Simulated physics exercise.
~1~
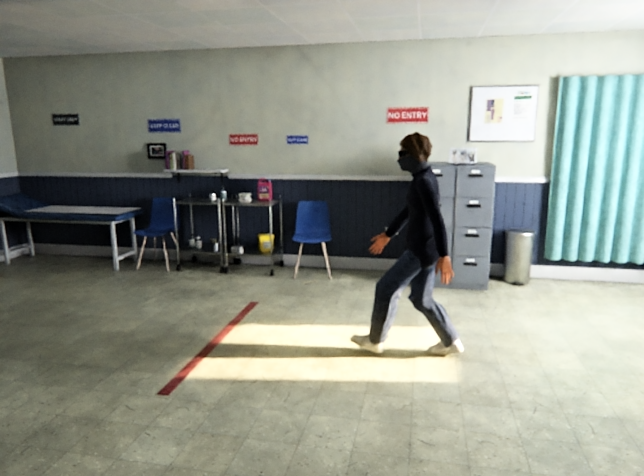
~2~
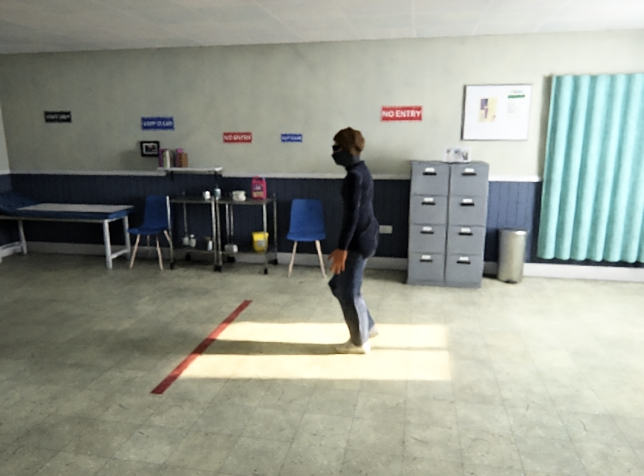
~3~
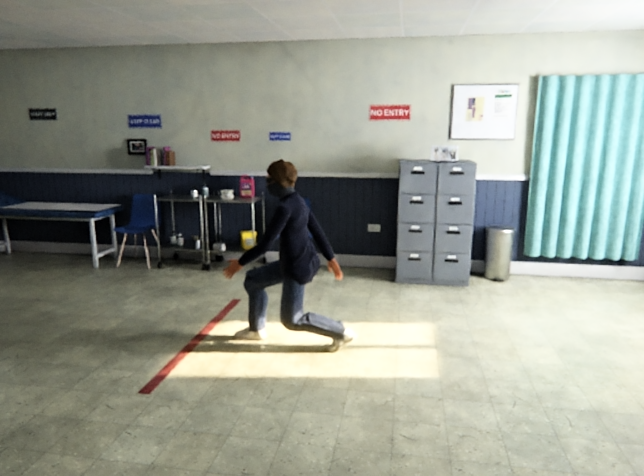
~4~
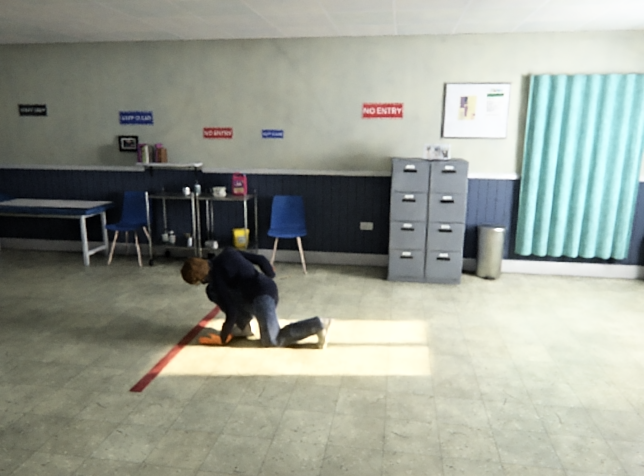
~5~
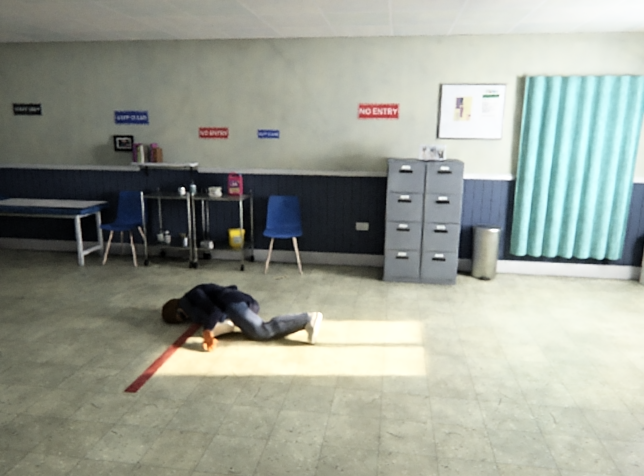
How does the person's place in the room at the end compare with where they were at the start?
At the start the person was upright on the right side of the sunlit patch, near the filing cabinets. By the end they were farther left and down on the floor at the red strip.
